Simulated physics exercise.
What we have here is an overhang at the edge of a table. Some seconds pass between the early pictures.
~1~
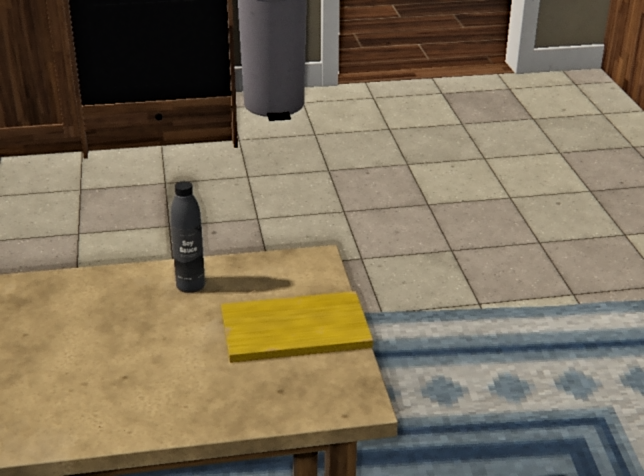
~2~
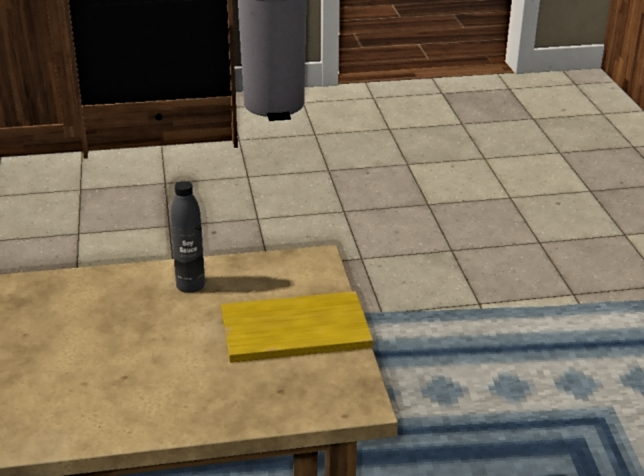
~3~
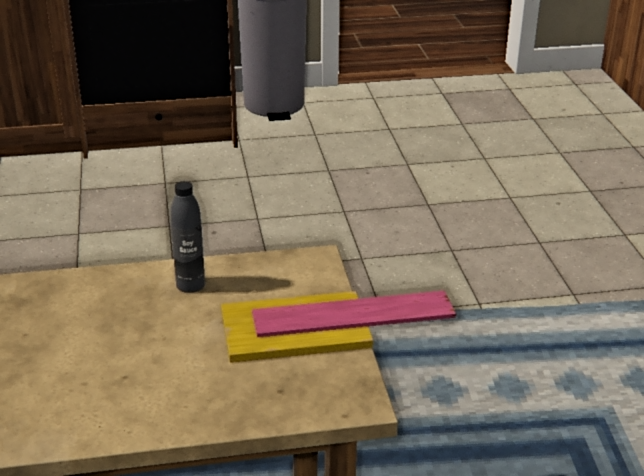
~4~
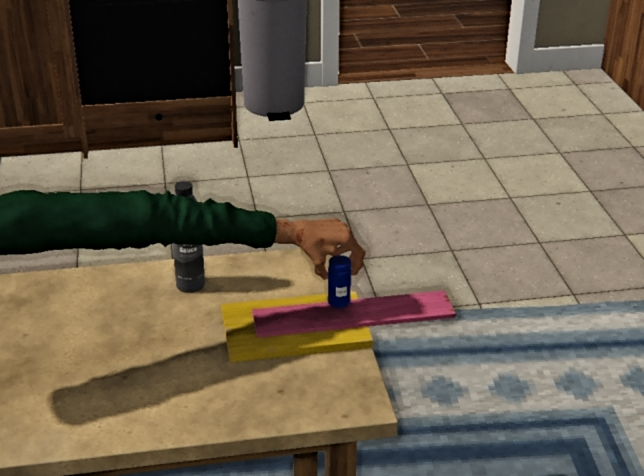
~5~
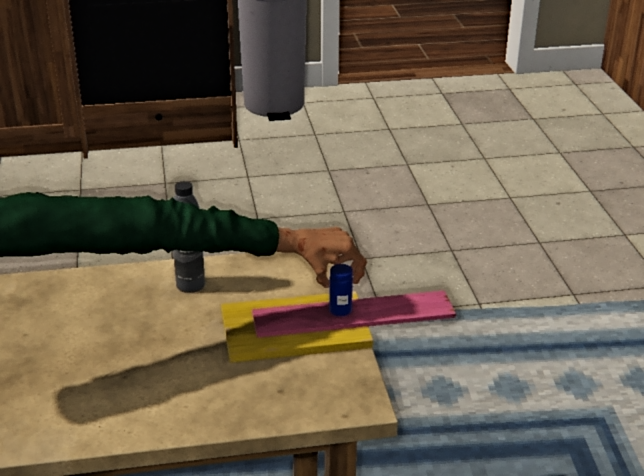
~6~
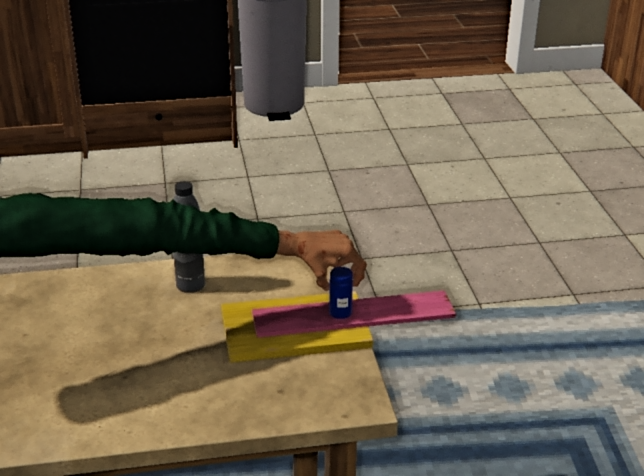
At a kitchen table's edge, a pink board appears across a yellow slab, then a green-sleeved arm lowers a blue shaker onto it.
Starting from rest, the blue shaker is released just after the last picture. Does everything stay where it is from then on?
Yes. It stays.
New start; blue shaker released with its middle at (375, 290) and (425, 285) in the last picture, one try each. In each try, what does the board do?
Try 1: It stays where it is. Try 2: It tumbles.
Then, 1.00 s on from there, no change.
Then, 1.80 s on from there, blue shaker resting near (341, 294).
In the end, all 4 unmoved. At the end, from the last picture's camera, blue shaker near (341, 293). The board stays on the table.
